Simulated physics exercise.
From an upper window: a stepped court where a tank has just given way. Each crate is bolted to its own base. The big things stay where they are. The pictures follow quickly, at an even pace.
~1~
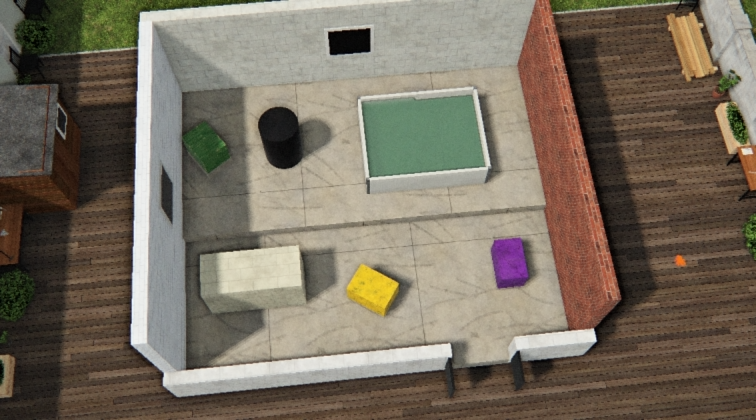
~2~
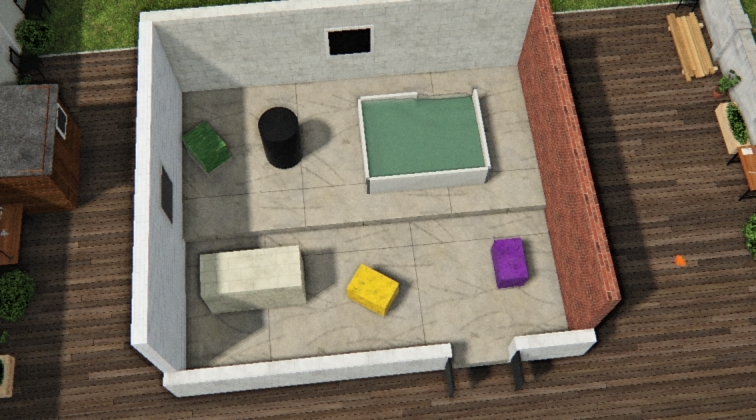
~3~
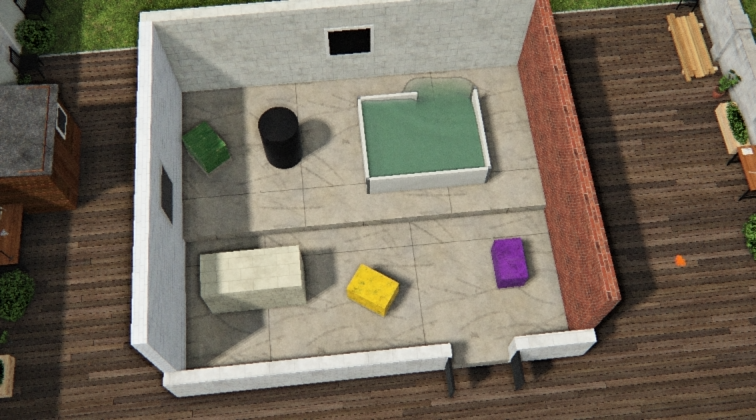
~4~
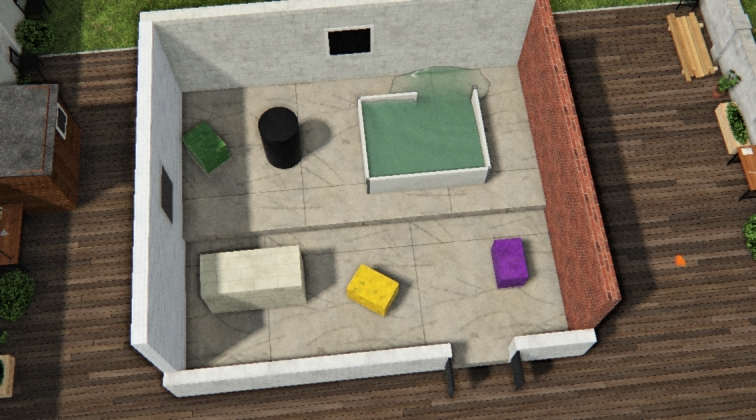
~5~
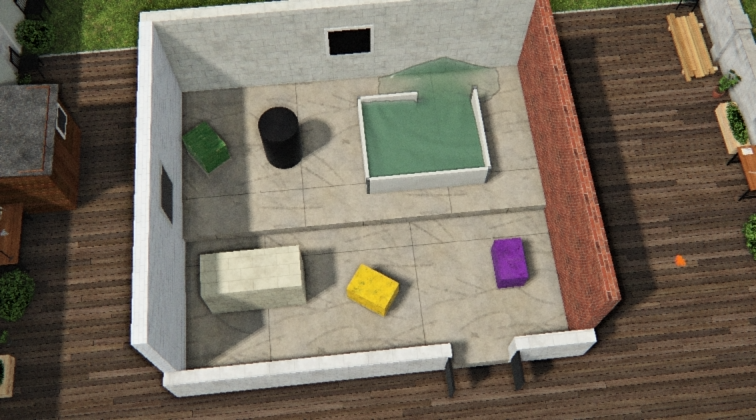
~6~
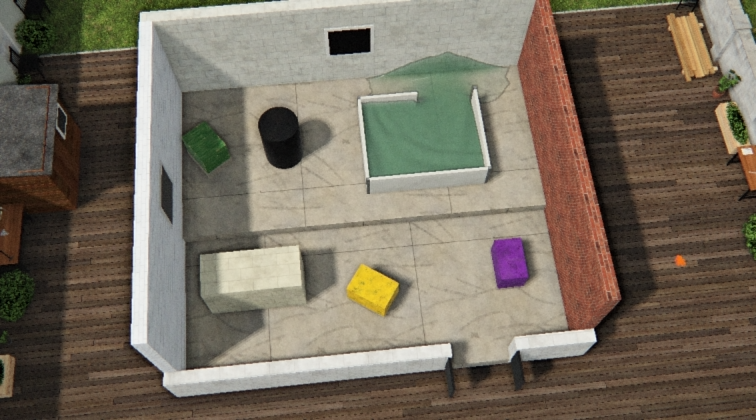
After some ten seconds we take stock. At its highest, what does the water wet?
In the end: The purple crate gets wet; the yellow crate gets wet; the green crate stays dry.
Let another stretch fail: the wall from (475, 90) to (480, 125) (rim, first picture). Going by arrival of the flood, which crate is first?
It is the purple-painted one.
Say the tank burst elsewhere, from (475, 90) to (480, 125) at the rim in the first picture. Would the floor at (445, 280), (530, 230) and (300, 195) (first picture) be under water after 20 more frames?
One after the other: Under water, under water, no water.
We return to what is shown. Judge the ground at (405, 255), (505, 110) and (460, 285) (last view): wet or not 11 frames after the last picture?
In that order: Free of water, under water, no water.
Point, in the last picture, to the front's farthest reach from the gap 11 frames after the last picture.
Around (249, 91).
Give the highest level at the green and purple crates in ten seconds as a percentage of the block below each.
About 80 and 490 per cent.
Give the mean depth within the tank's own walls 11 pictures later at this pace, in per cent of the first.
About 60 per cent.
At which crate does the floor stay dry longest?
Last comes the crate marked yellow.
A moment on, water covers 10 % of the floor; the purple crate not reached, the yellow crate not reached, the green crate not reached.
Next, water covers 20 % of the floor; the purple crate not reached, the yellow crate not reached, the green crate not reached.
Then, water covers 40 % of the floor; the purple crate water round its plinth, the yellow crate not reached, the green crate water round its plinth.
Later, water covers 70 % of the floor; the purple crate water round its plinth, the yellow crate water round its plinth, the green crate water round its plinth.
In the end, water covers 95 % of the floor; the purple crate was topped, the yellow crate was topped, the green crate stayed above the water.
